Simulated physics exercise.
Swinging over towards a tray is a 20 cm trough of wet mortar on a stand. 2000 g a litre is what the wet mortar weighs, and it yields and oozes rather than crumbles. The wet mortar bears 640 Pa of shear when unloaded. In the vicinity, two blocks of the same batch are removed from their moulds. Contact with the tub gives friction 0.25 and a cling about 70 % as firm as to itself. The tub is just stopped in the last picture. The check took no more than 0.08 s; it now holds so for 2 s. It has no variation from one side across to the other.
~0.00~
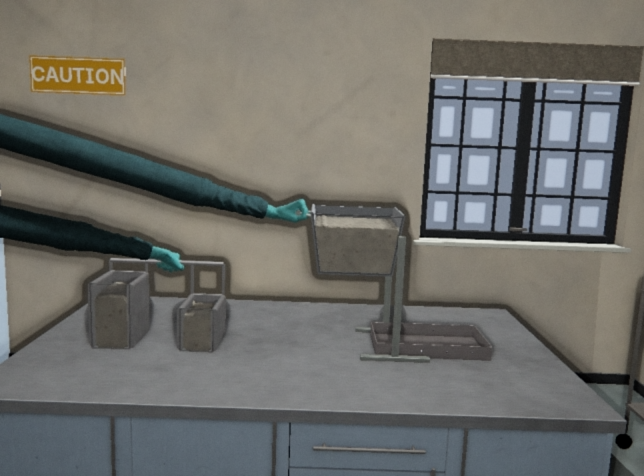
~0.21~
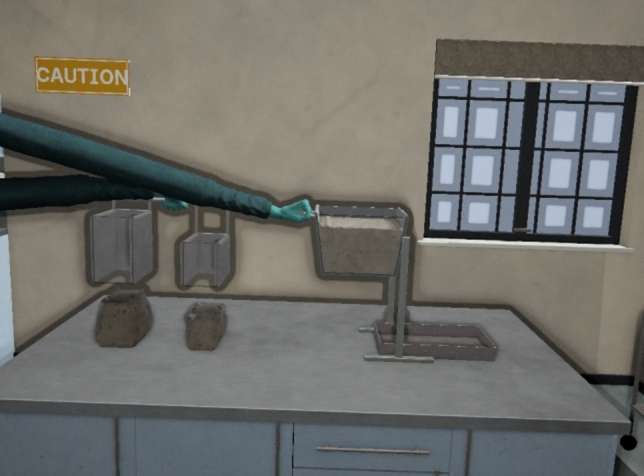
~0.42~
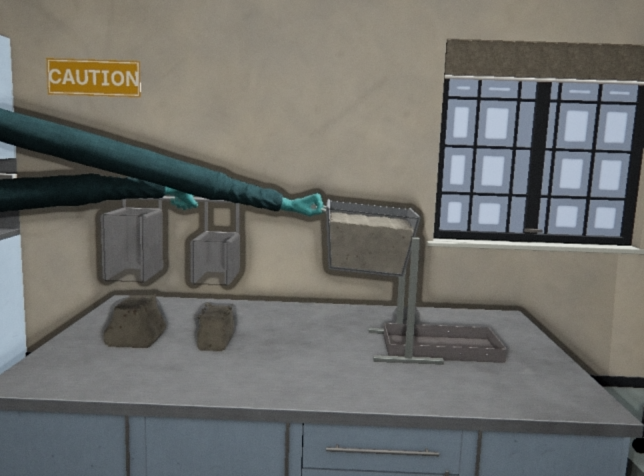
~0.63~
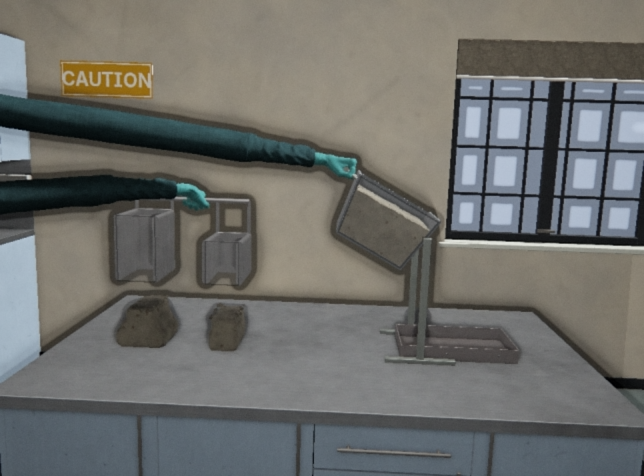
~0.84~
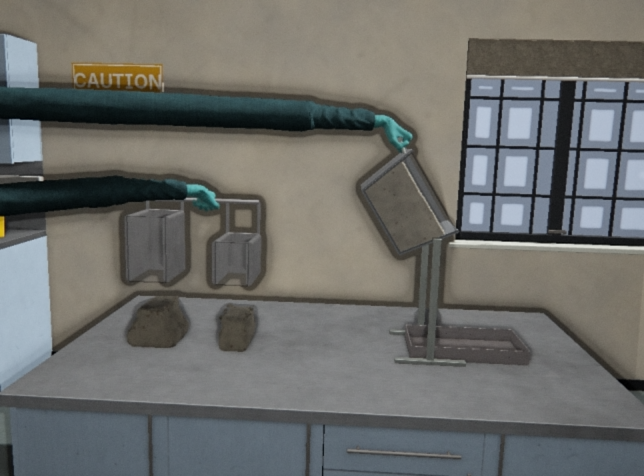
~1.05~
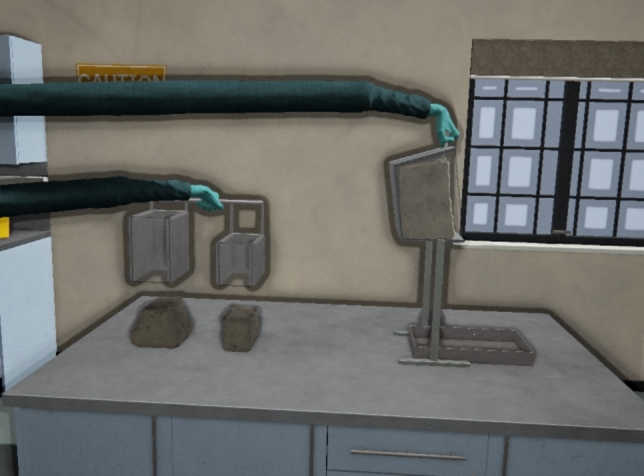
The clip shows a gloved hand lifting moulds off two grey-brown blocks on a bench, the left block sagging slightly, while another gloved hand tilts a trough of wet mortar on a stand rightward until it is nearly upright.
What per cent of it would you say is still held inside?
Near 48 percent is still held inside.
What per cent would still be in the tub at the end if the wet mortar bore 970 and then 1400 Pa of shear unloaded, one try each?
Respectively, close to 45 % and close to 100 %.
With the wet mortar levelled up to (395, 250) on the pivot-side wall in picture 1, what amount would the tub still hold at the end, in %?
Then roughly 100 %.
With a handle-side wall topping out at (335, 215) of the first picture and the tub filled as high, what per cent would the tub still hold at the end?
I'd say around 65 percent would remain in the tub at the end.
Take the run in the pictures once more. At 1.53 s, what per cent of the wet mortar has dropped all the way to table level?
I'd say close to 1 per cent of it.
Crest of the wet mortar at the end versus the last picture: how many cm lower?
14 cm or so.
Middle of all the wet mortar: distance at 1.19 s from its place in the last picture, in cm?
Distance: About 5 cm.
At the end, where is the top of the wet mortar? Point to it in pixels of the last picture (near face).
The highest point sits at around (423, 204).
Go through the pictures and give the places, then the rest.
The first frame shows handle-side rim at (314, 213), tilt 0 degrees; crest of the wet mortar at (323, 225); block heights 19 cm, 12 cm (left to right).
The second frame shows handle-side rim at (317, 213), tilt 0 degrees; crest of the wet mortar at (327, 226); block heights 17 cm, 12 cm (left to right).
The third frame shows handle-side rim at (329, 208), tilt 4 degrees; crest of the wet mortar at (334, 221); block heights 15 cm, 12 cm (left to right).
The fourth frame shows handle-side rim at (362, 176), tilt 28 degrees; crest of the wet mortar at (358, 190); block heights 15 cm, 12 cm (left to right).
The fifth frame shows handle-side rim at (413, 152), tilt 58 degrees; crest of the wet mortar at (404, 164); block heights 15 cm, 12 cm (left to right).
The sixth frame shows handle-side rim at (456, 150), tilt 81 degrees; crest of the wet mortar at (447, 161); block heights 15 cm, 12 cm (left to right).
After 1.19 s, the tub is at 81 degrees and holds 91 %.
After 1.36 s, the tub is at 81 degrees and holds 62 %.
After 1.53 s, the tub is at 81 degrees and holds 50 %.
After 1.70 s, the tub is at 81 degrees and holds 48 %.
After 3.05 s, the tub is at 81 degrees and holds 48 %.
